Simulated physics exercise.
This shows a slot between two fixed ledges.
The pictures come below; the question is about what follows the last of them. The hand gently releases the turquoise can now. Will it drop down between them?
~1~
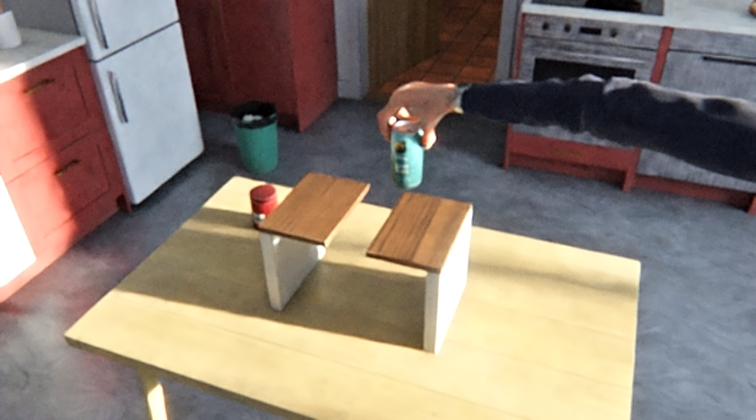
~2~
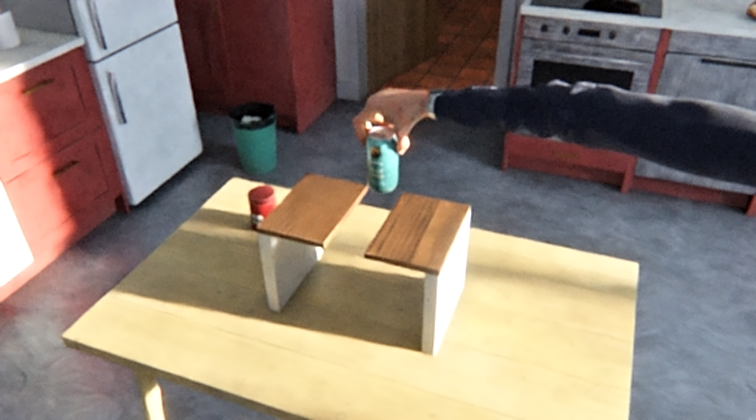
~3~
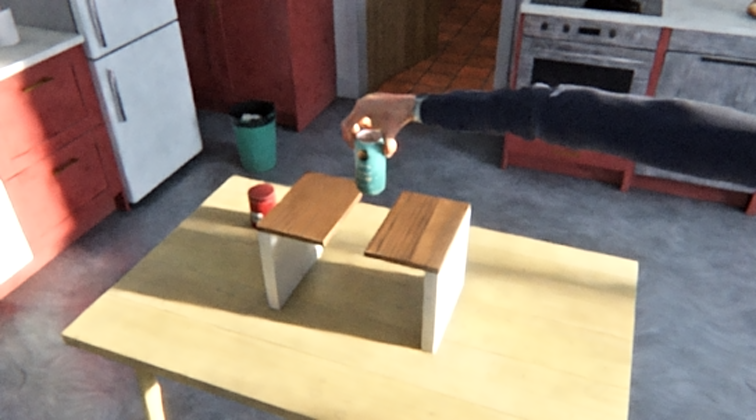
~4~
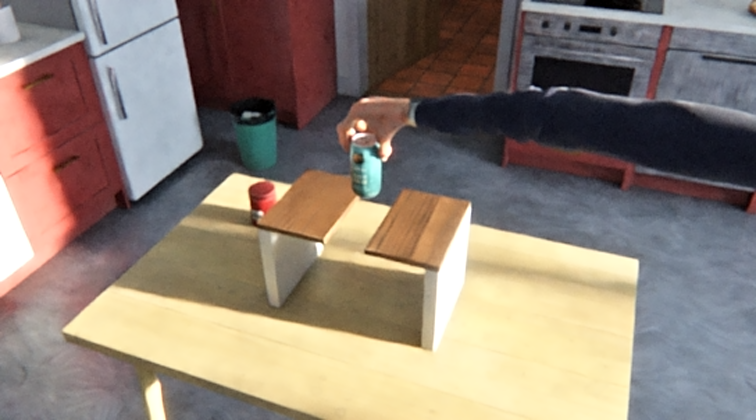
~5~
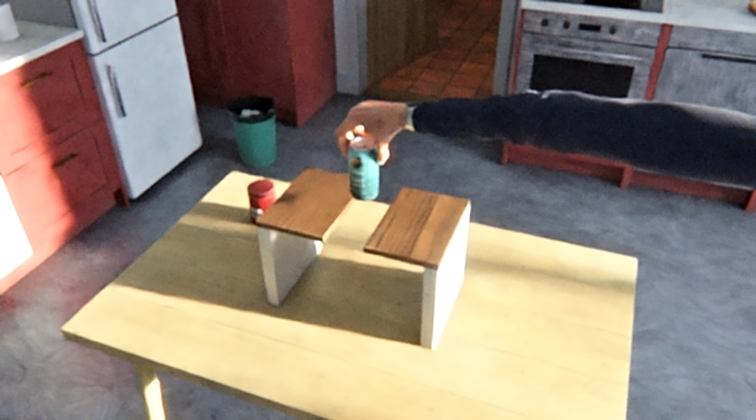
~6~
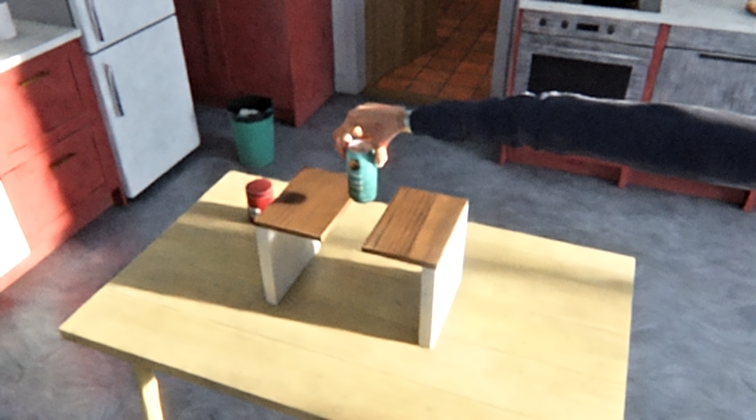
Yes.
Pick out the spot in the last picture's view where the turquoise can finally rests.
Pretty much around (364, 271), I'd say.
Then, 0.20 s past the last view, turquoise can displaced about its own width near (362, 192).
Then, 0.30 s past the last view, turquoise can displaced well along near (363, 246).
Then, 0.40 s past the last view, turquoise can displaced well along near (364, 264).
Finally, moved from the start, turquoise can; red jar still in place. Final places as the last picture's camera would see them, turquoise can near (364, 271). The can reaches the table.
